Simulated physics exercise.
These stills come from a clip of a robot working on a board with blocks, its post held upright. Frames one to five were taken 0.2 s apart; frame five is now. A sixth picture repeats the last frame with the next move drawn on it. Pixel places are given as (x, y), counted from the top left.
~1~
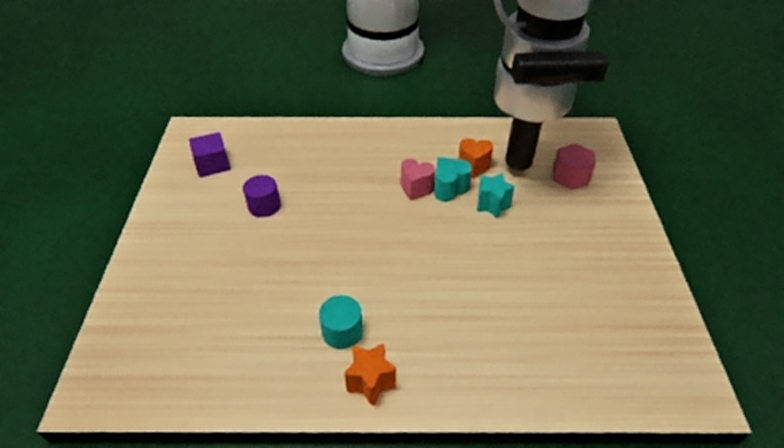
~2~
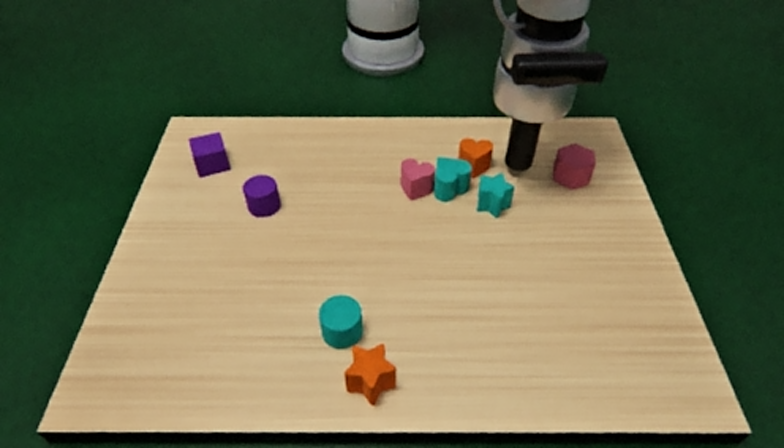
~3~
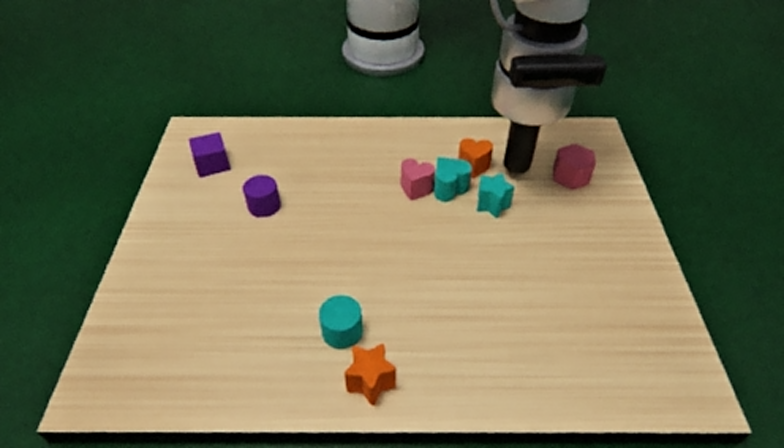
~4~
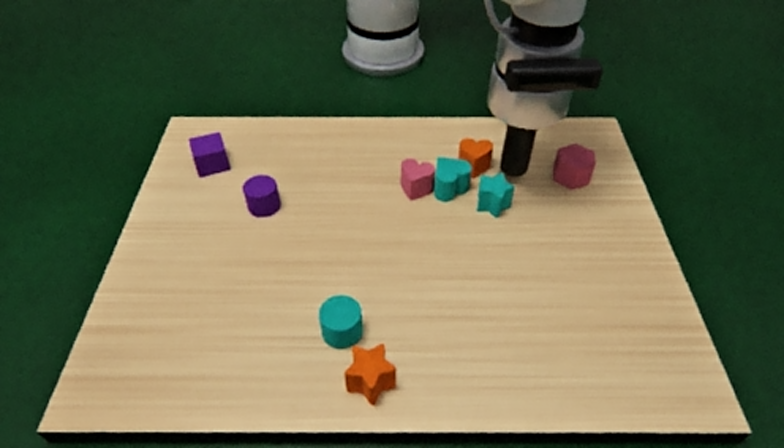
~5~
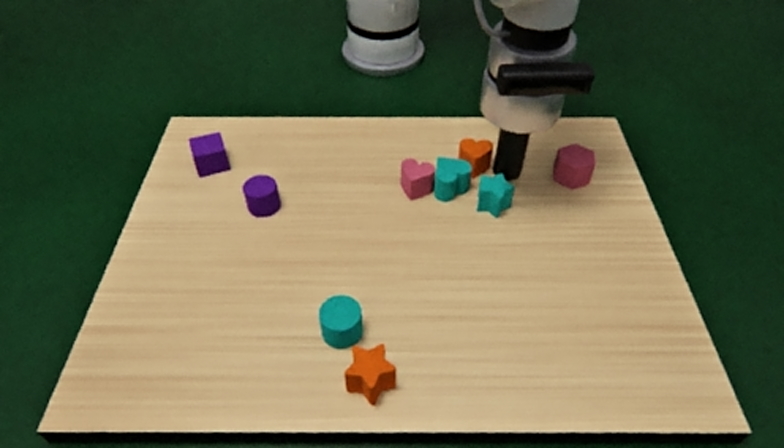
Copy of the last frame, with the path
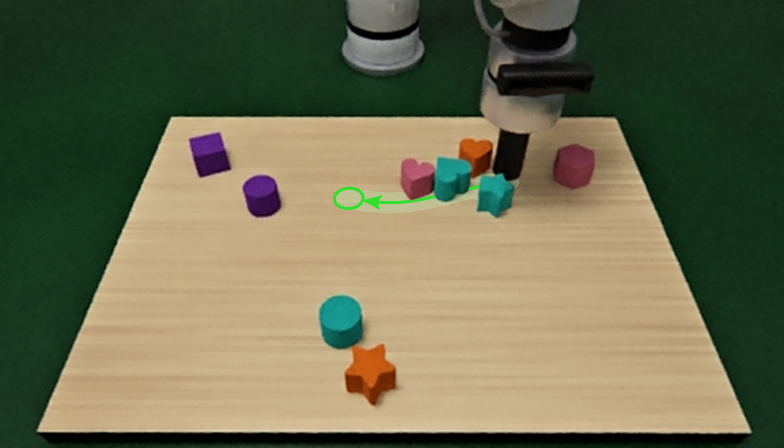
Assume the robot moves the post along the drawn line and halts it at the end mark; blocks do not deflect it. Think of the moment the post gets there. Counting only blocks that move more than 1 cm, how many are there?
The answer will be two.
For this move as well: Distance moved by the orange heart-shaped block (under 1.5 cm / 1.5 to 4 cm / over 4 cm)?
Under 1.5 cm.
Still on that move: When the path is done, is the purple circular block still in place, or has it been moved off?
That block will keep its spot.
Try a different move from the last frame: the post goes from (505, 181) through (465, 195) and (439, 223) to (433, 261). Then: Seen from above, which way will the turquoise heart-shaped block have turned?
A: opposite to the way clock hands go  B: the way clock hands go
My pick is B.
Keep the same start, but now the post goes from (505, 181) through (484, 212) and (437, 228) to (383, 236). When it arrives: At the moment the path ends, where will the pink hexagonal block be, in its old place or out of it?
Put simply, it stays right there.
Path on the board, from (505, 181) through (456, 192) and (403, 202) to (349, 198).
The first path, step by step. One third of the way, post (456, 184); pink heart-shaped block (390, 169), turned 25° clockwise; turquoise heart-shaped block (422, 174).
Two thirds of the way, post (403, 194); pink heart-shaped block (351, 169); turquoise heart-shaped block (367, 187).
At the end, post (348, 190); purple circular block in place; pink heart-shaped block (326, 161), turned 180° clockwise; turquoise heart-shaped block (321, 195), turned 65° anticlockwise; orange heart-shaped block in place; turquoise star block in place.
